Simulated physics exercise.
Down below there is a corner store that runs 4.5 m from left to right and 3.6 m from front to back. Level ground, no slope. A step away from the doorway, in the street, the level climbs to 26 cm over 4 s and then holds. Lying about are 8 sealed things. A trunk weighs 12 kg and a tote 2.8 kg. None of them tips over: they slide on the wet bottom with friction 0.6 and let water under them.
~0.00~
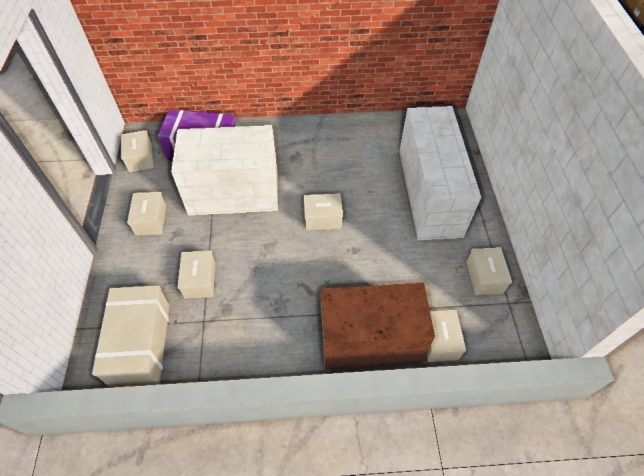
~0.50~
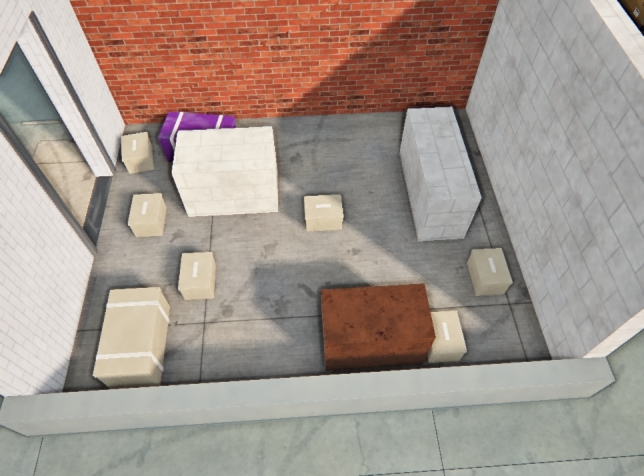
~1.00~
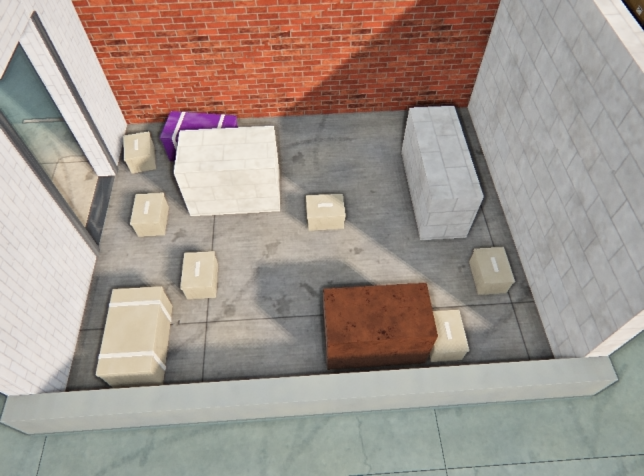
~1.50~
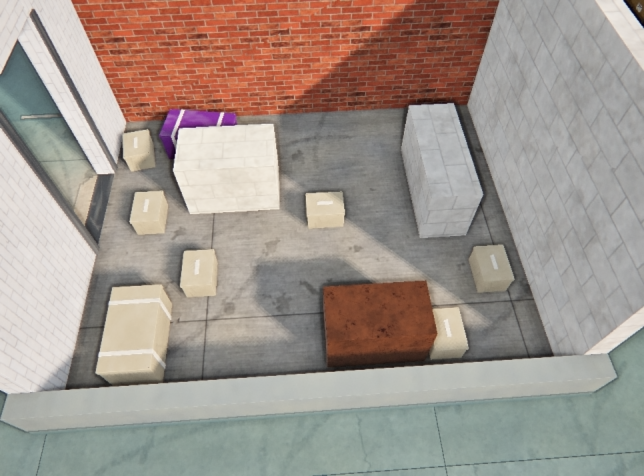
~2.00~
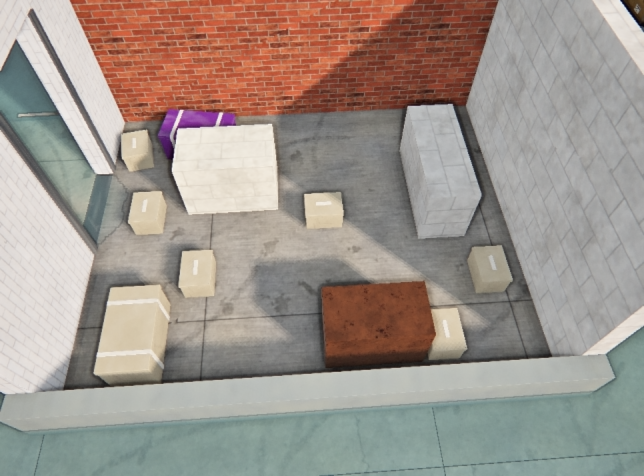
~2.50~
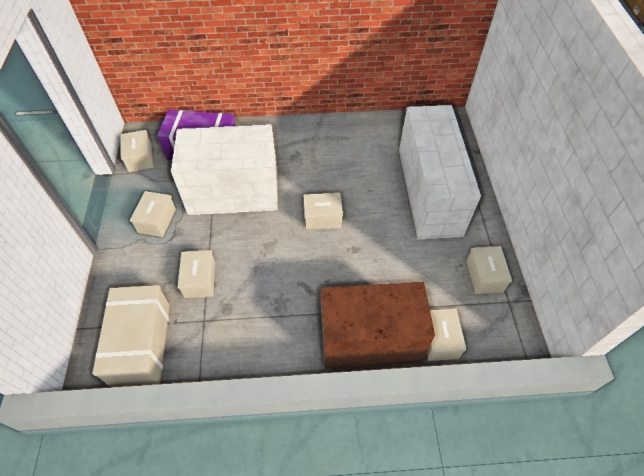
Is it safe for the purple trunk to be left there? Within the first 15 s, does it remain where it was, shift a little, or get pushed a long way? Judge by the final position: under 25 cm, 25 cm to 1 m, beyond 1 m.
It gets pushed a long way.
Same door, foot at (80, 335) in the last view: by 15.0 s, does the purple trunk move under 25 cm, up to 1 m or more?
Then the purple trunk is swept a long way.
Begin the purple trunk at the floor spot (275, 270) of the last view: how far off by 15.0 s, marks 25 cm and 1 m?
Outcome - it ends up well away.
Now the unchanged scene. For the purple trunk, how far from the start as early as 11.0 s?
Some 200 cm from the start.
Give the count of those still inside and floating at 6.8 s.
At that time, 5.
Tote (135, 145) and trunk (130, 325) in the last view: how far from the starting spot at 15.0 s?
In that order: 20 cm, 60 cm.
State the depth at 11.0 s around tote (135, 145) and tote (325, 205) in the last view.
First roughly 11 cm, second roughly 8 cm.
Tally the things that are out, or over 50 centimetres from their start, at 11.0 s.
The number I get is 4.
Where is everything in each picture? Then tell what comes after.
The purple trunk at (197, 126), on the bottom; 0.0 m2 under water; 0 of 8 have shifted, in the first picture.
The purple trunk at (197, 127), on the bottom; water covers 0.0 m2; 0 of 8 have shifted, in the second picture.
The purple trunk at (199, 127) rests on the ground; water covers 0.0 m2; 0 of 8 have shifted, in the third picture.
The purple trunk at (198, 124), on the bottom; 0.0 m2 under water; 0 of 8 have shifted, in the fourth picture.
The purple trunk at (197, 125) rests on the ground; 0.1 m2 under water; 0 of 8 have shifted, in the fifth picture.
The purple trunk at (196, 125), on the bottom; 0.6 m2 under water; 1 of 8 have shifted, in the sixth picture.
After 3.5 s the purple trunk is near (198, 120), 0.1 m from its start, aground; 1 afloat.
After 6.8 s the purple trunk is near (319, 131), 1.4 m from its start, afloat; 5 afloat.
After 11.0 s the purple trunk is near (335, 169), 1.8 m from its start, afloat; 8 afloat.
After 15.0 s the purple trunk is near (359, 120), 1.9 m from its start, afloat; 8 afloat.
